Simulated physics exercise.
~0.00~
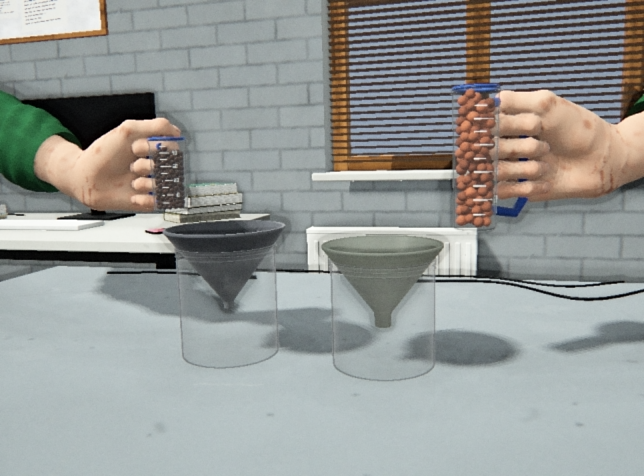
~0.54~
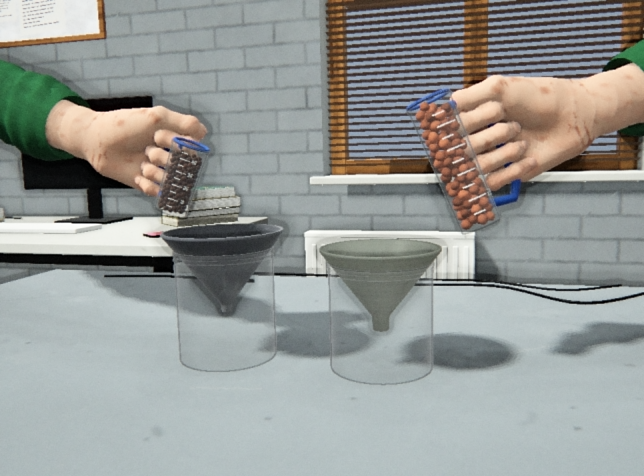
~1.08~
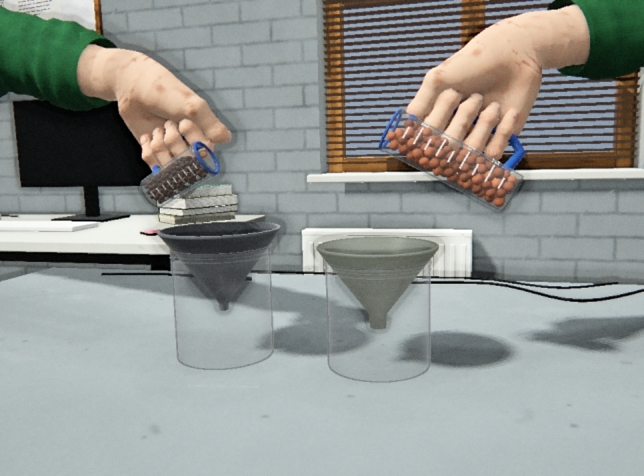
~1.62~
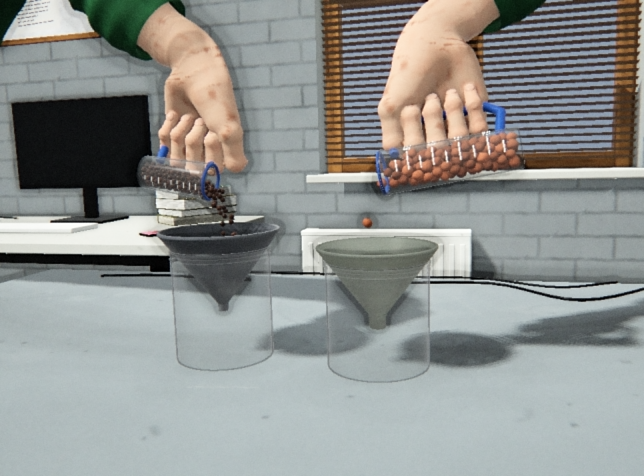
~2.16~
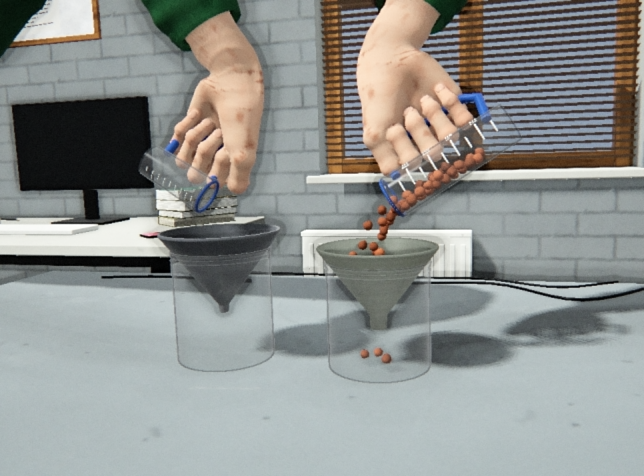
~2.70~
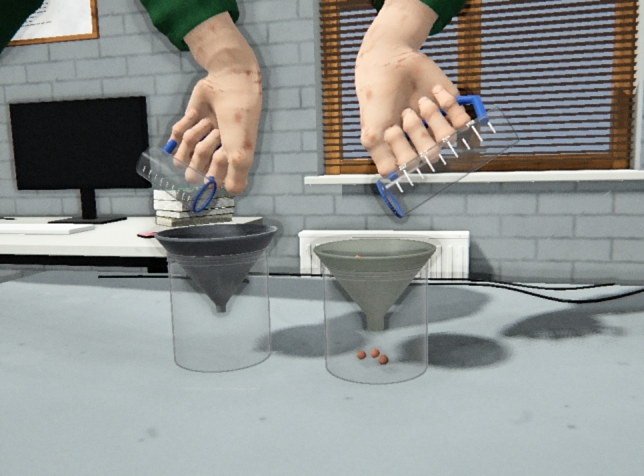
Two hands in green sleeves hold clear cups above funnels set in clear jars, the left cup filled with small dark pieces and the taller right one with reddish-brown balls. Both cups tilt inward until they lie on their sides. The dark pieces start spilling into the left funnel as the first ball drops on the right. Tipped further, the left cup empties while the balls tumble into the right funnel and a few reach the jar below. Finally both cups are empty, yet both funnels are jammed, with the left jar bare and only a few balls in the right.
